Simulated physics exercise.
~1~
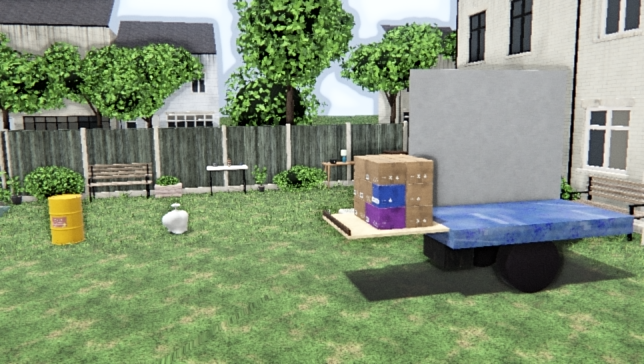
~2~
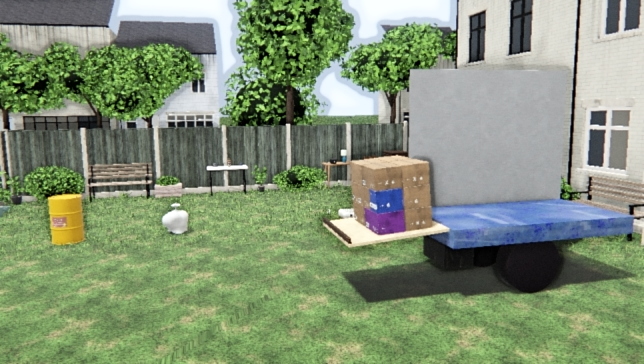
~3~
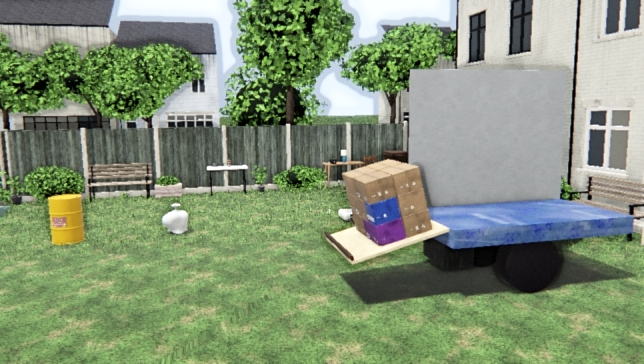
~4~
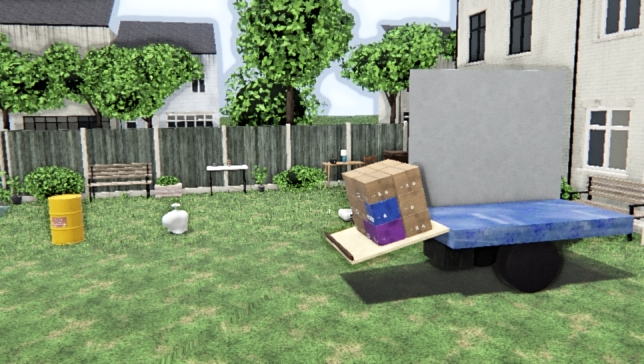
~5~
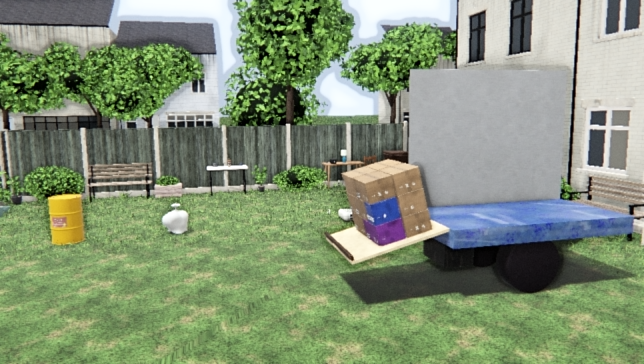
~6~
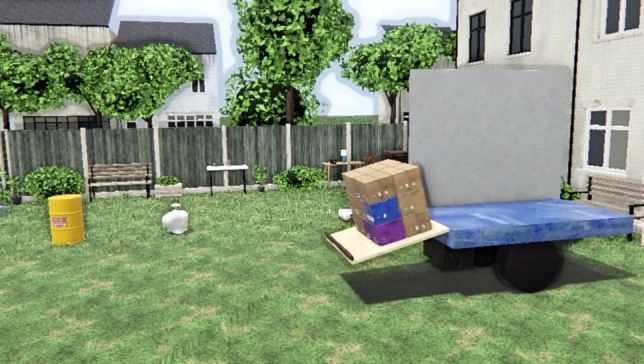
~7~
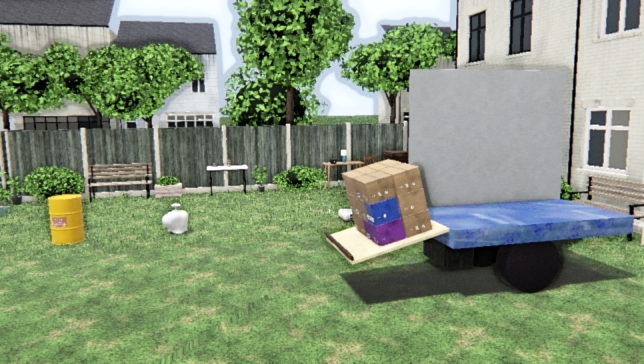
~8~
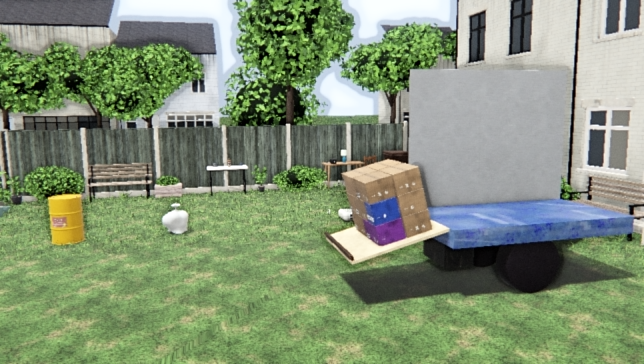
A grassy back garden with a wooden fence, benches, trees and pale houses behind is seen from a fixed spot facing the fence. On the right stands a lorry bed with a blue deck and a tall grey panel, and a pale platform juts from its left end, holding a tight block of brown cartons with one blue above one purple. A yellow drum and a white sack sit on the left. The platform tips gently down to the left, and the cartons lean with it. It stops at a shallow slope, and the whole stack stays in place, still together.
